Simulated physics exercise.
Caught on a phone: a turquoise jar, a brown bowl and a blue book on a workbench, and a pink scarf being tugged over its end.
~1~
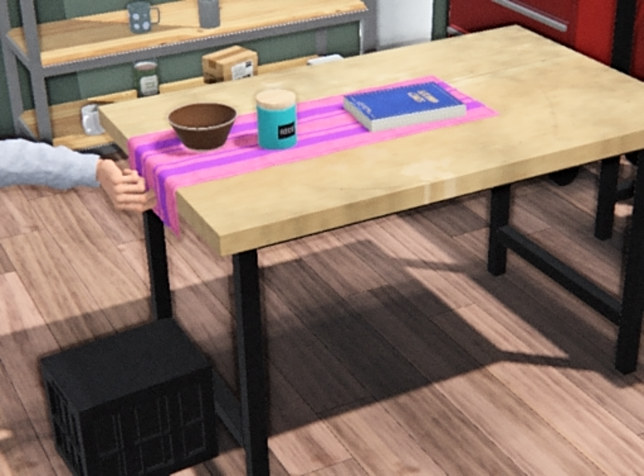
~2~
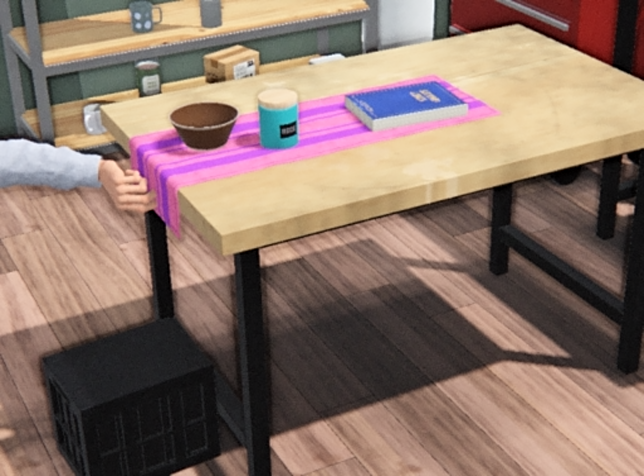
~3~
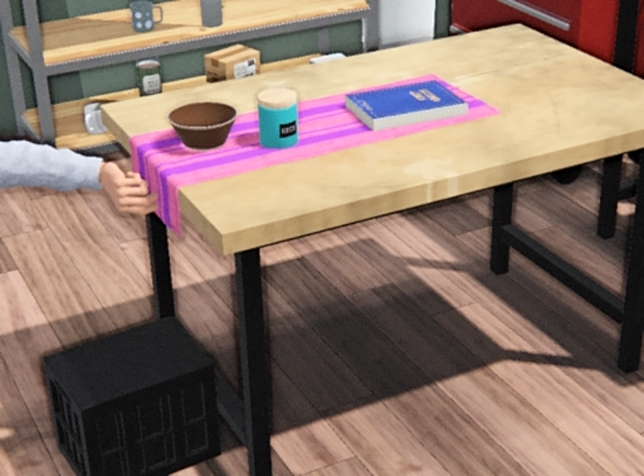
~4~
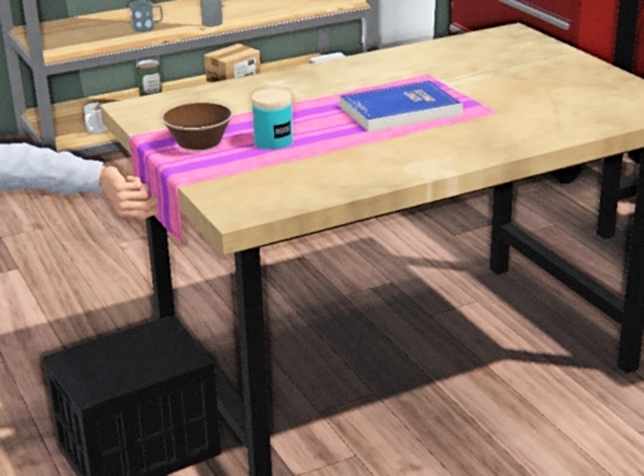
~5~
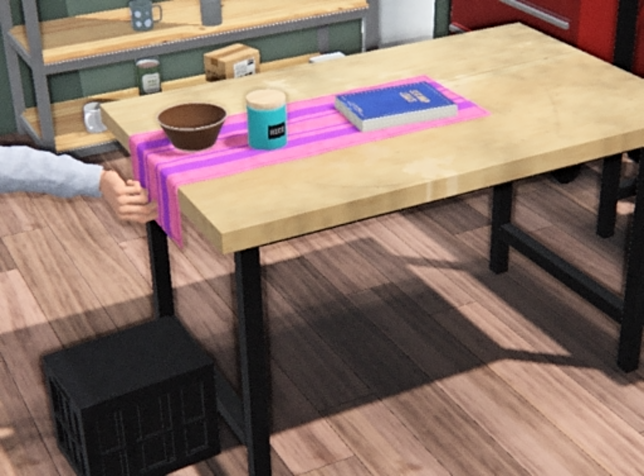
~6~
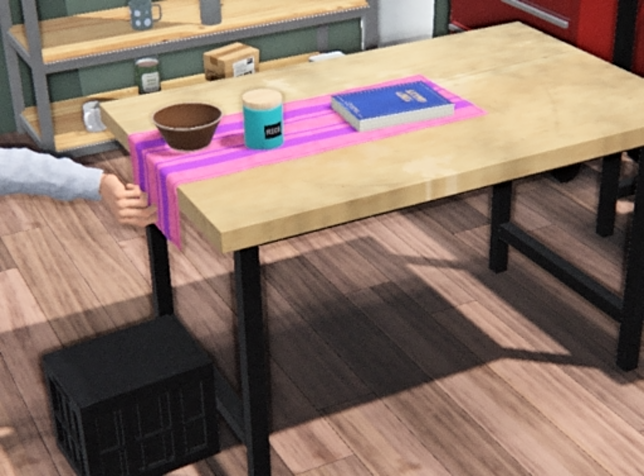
Pink scarf being tugged slightly left over a workbench end by a hand, carrying a brown bowl, turquoise jar and blue book.
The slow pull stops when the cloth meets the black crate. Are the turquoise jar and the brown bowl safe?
As it turns out, the turquoise jar falls off; the brown bowl goes over the edge.
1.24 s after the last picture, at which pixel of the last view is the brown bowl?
Near (118, 313).
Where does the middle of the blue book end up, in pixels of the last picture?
At about (265, 132).
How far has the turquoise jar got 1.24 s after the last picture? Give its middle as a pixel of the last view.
At about (189, 136).
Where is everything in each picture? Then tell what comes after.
Scarf end (179, 239); turquoise jar (276, 96); brown bowl (202, 115); blue book (404, 100); top of the crate (112, 381), in the first picture.
Scarf end (181, 239), far hem (502, 114); brown bowl (204, 114); brown bowl stands on the cloth, in the second picture.
Scarf end (181, 239); turquoise jar (277, 95), in the third picture.
Scarf end (183, 243), far hem (497, 113); brown bowl (197, 115), in the fourth picture.
Scarf end (182, 249); turquoise jar (266, 97), in the fifth picture.
Scarf end (181, 250), far hem (488, 114); turquoise jar (262, 96); brown bowl (187, 115); top of the crate (113, 378), in the sixth picture.
Then, 1.24 s on from there, hem going down; jar carried along near (189, 136); bowl down below near (119, 313).
Then, 2.36 s on from there, hem on the crate; jar down below near (111, 359); bowl down below near (119, 313).
In the end, hem on the crate; jar down below near (111, 359); bowl down below near (119, 313). The turquoise jar goes over the edge and the brown bowl is carried off the end.
